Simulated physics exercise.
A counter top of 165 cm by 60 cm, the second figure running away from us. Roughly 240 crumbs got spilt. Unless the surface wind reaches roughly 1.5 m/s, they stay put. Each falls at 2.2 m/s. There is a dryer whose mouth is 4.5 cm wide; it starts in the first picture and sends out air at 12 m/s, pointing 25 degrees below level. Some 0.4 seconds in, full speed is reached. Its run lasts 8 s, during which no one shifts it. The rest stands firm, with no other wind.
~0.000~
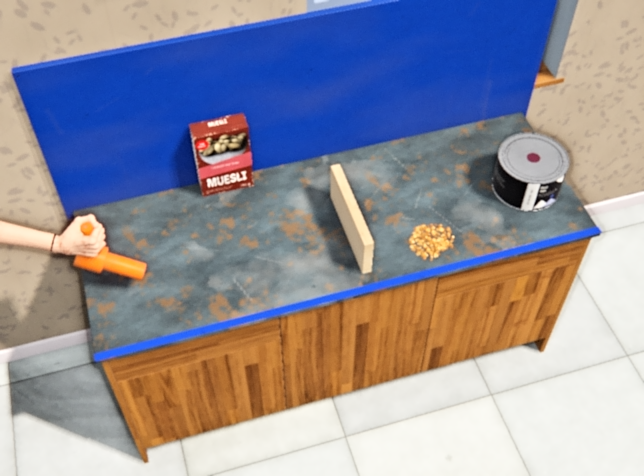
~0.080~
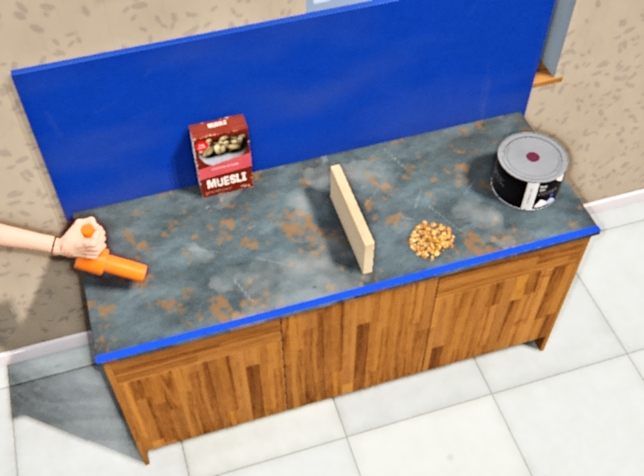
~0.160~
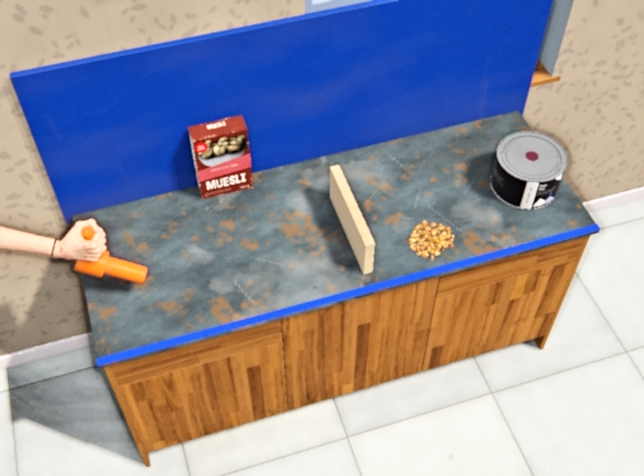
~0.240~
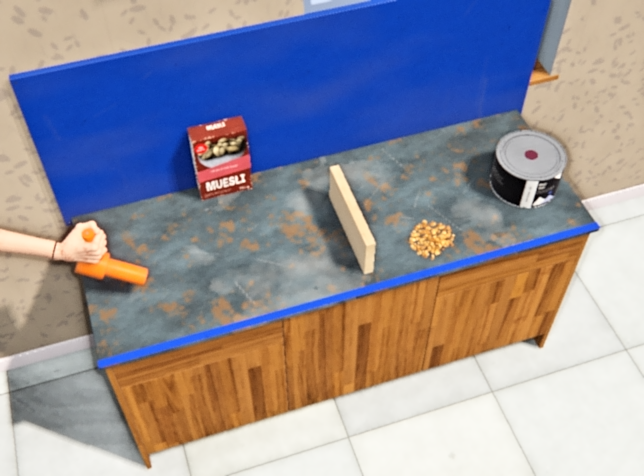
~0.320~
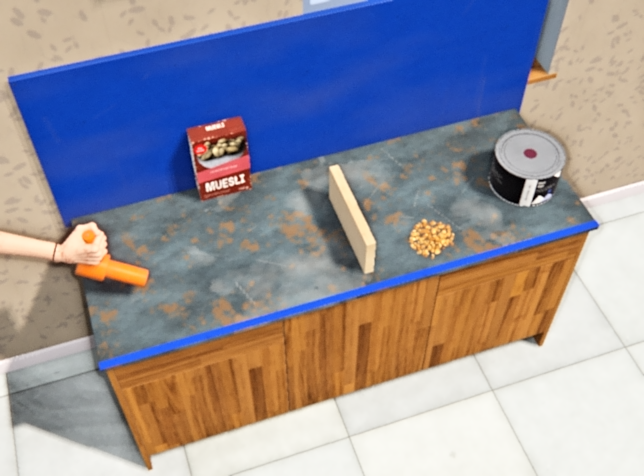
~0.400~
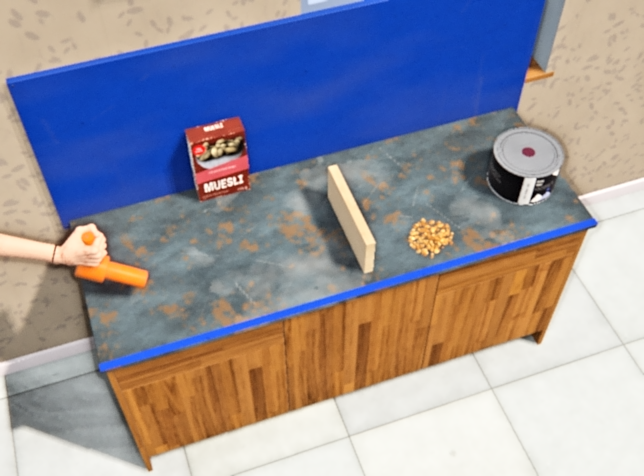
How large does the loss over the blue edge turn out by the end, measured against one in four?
Not above a quarter.
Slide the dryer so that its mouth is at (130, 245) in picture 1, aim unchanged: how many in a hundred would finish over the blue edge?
That gives roughly 0 % in the end.
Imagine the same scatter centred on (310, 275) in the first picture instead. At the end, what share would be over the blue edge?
That comes to some 80 in a hundred.
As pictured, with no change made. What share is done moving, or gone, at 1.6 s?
Estimated share: Near 100 %.
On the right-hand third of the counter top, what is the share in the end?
Something close to 50 % ends up there.
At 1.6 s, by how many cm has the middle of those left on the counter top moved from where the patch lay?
About 0 cm.
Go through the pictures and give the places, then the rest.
In the first frame, the middle of the crumbs is near (431, 243), none has stirred yet and the mouth of the dryer is at (143, 272).
In the second frame, the middle of the crumbs is near (431, 241), none has stirred yet and the blue edge is centred on (364, 293).
In the third frame, the middle of the crumbs is near (431, 241), none has stirred yet, the top of a board is at (352, 203) and the top of a large tin is at (532, 156).
In the fourth frame, the middle of the crumbs is near (431, 241) and none has stirred yet.
In the fifth frame, the middle of the crumbs is near (431, 240) and none has stirred yet.
In the sixth frame, the middle of the crumbs is near (430, 239) and none has stirred yet.
After 1.6 s, 0 % are on the move or not yet settled, 0 % are over the blue edge; the middle of those still in play is near (430, 239).
After 2.6 s, 0 % are on the move or not yet settled, 0 % are over the blue edge; the middle of those still in play is near (430, 239).
After 4.4 s, 0 % are on the move or not yet settled, 0 % are over the blue edge; the middle of those still in play is near (430, 239).
After 8.0 s, at the end, 0 % are over the blue edge; the middle of those still in play is near (430, 239).
